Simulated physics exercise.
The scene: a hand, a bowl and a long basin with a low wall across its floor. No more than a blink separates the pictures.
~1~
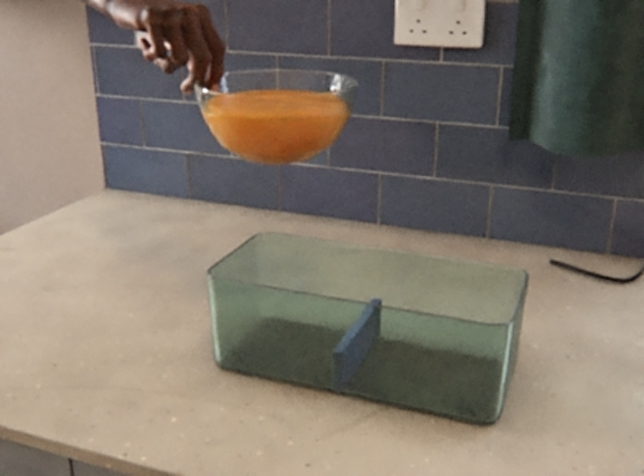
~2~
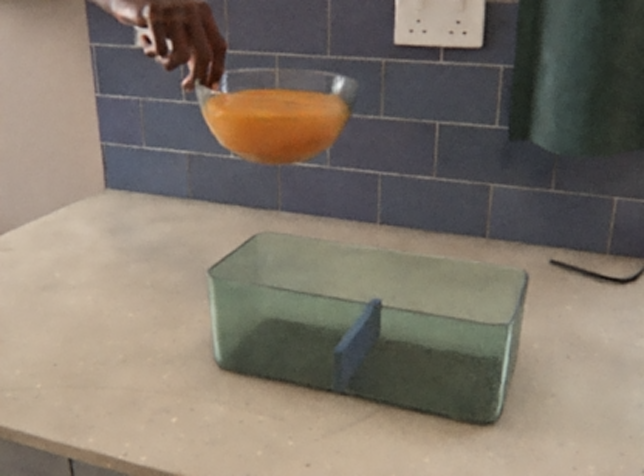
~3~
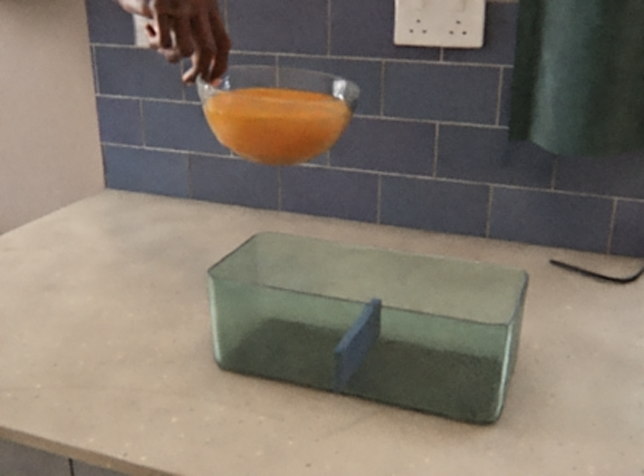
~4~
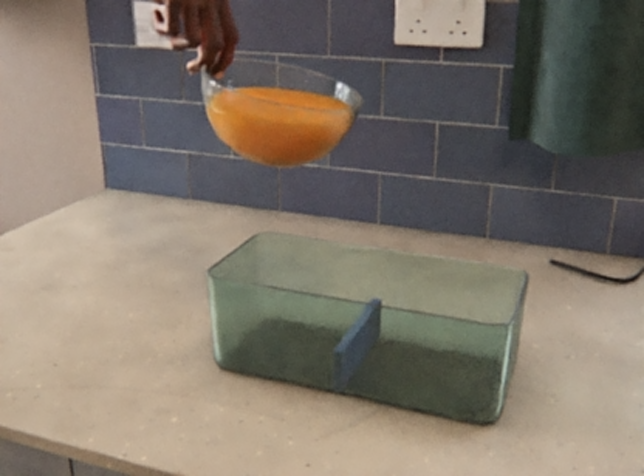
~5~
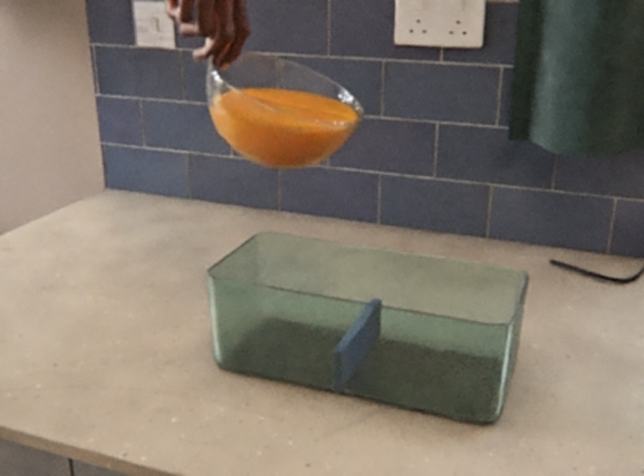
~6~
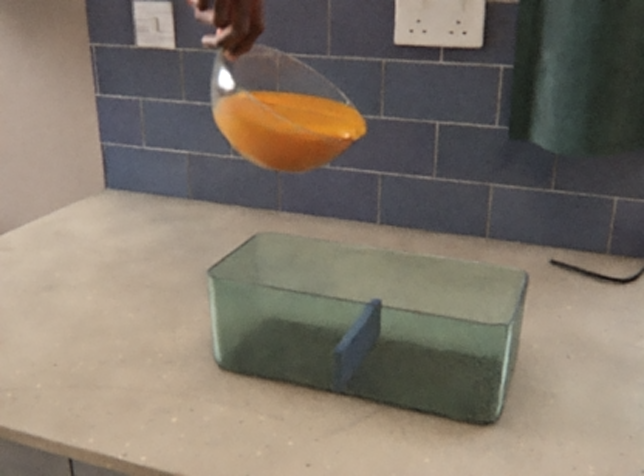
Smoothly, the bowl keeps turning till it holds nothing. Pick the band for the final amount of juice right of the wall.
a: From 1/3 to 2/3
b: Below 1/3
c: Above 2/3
Option c: Above 2/3.
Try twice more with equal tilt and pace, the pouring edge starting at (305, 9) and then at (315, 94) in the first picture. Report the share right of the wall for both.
It would come to near 50 per cent, and then near 45 per cent.
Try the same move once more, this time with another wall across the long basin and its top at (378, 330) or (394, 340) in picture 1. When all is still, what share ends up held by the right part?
Near 60 % and 40 %.
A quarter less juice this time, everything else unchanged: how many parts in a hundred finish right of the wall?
Best guess: Around 75 %.
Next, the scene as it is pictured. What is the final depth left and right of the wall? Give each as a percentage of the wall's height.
Left of the wall 20 %, right of the wall 50 %.
A moment on, the bowl is tipped on its side and 15 per cent is still to pour, 0 is left of the wall and 37 right of it.
Next, the bowl is tipped right over and 0 per cent is still to pour, 17 is left of the wall and 76 right of it.
Then the bowl is tipped right over and 0 per cent is still to pour, 23 is left of the wall and 75 right of it.
Later the bowl is tipped right over and 0 per cent is still to pour, 23 is left of the wall and 75 right of it.
Finally, 23 per cent lies left of the wall, 76 right of it and 2 outside.
